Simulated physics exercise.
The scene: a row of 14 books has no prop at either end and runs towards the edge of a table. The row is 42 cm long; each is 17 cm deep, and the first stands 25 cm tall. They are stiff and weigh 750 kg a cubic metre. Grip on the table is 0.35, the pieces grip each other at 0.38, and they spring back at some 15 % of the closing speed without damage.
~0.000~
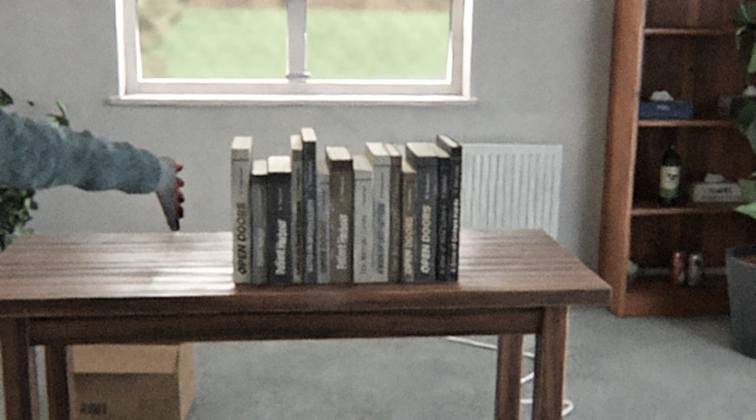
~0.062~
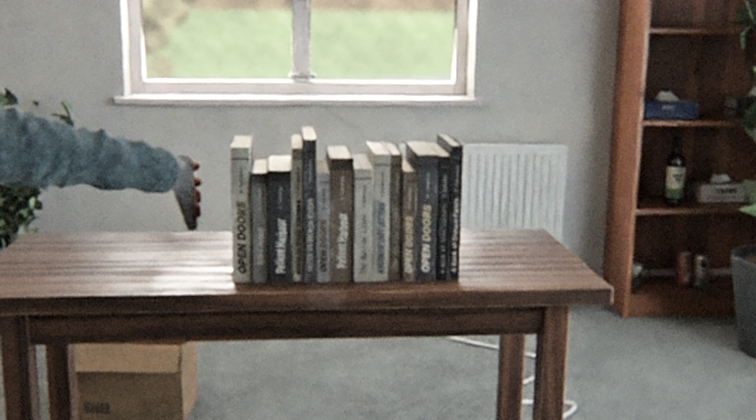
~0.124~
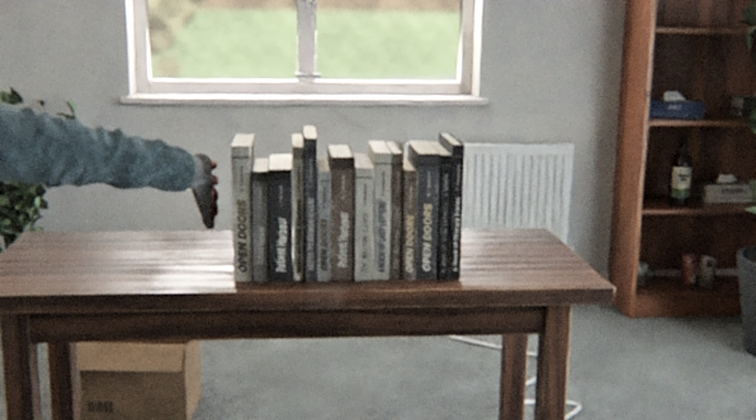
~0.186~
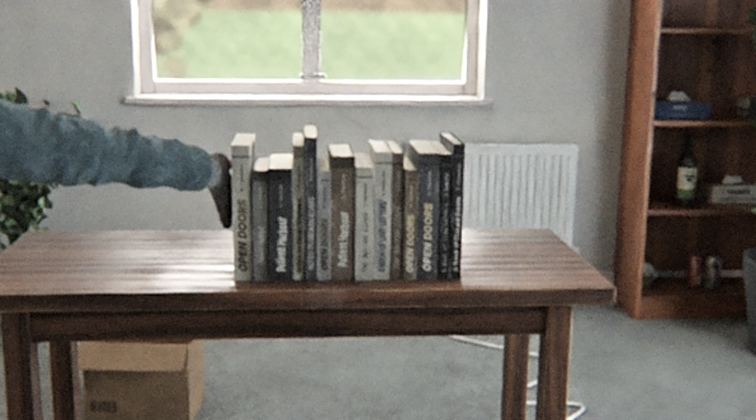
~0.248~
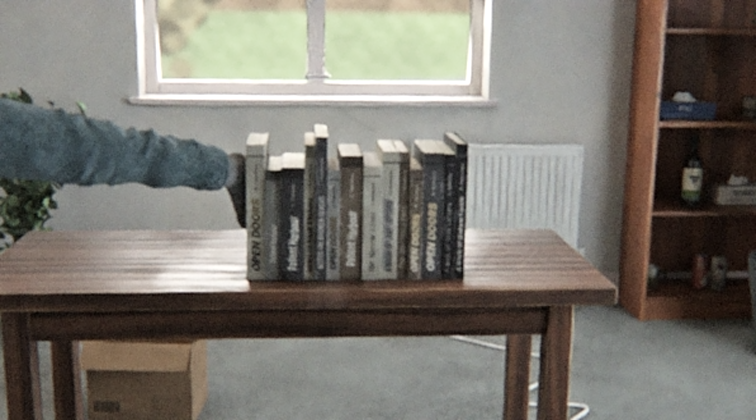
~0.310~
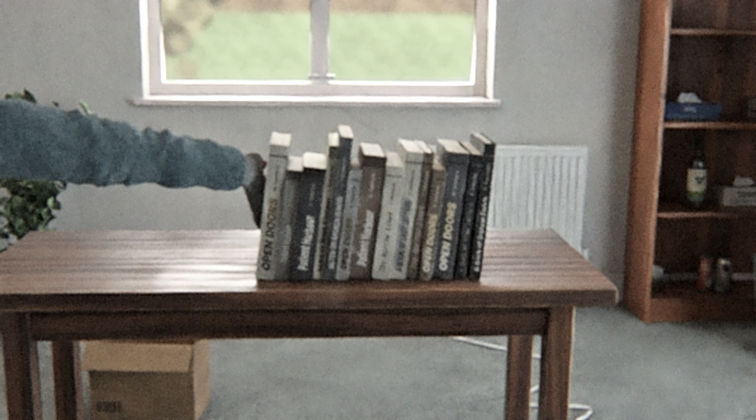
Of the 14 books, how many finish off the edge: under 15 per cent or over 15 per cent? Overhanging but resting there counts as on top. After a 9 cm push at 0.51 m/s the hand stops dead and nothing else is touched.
Ending off the edge: Fewer than 15 in 100.
Around 0.38 s, none of the 14 books off the edge, 14 disturbed.
Finally (1.1 s), none of the 14 books off the edge, 14 disturbed. That is 0 per cent.
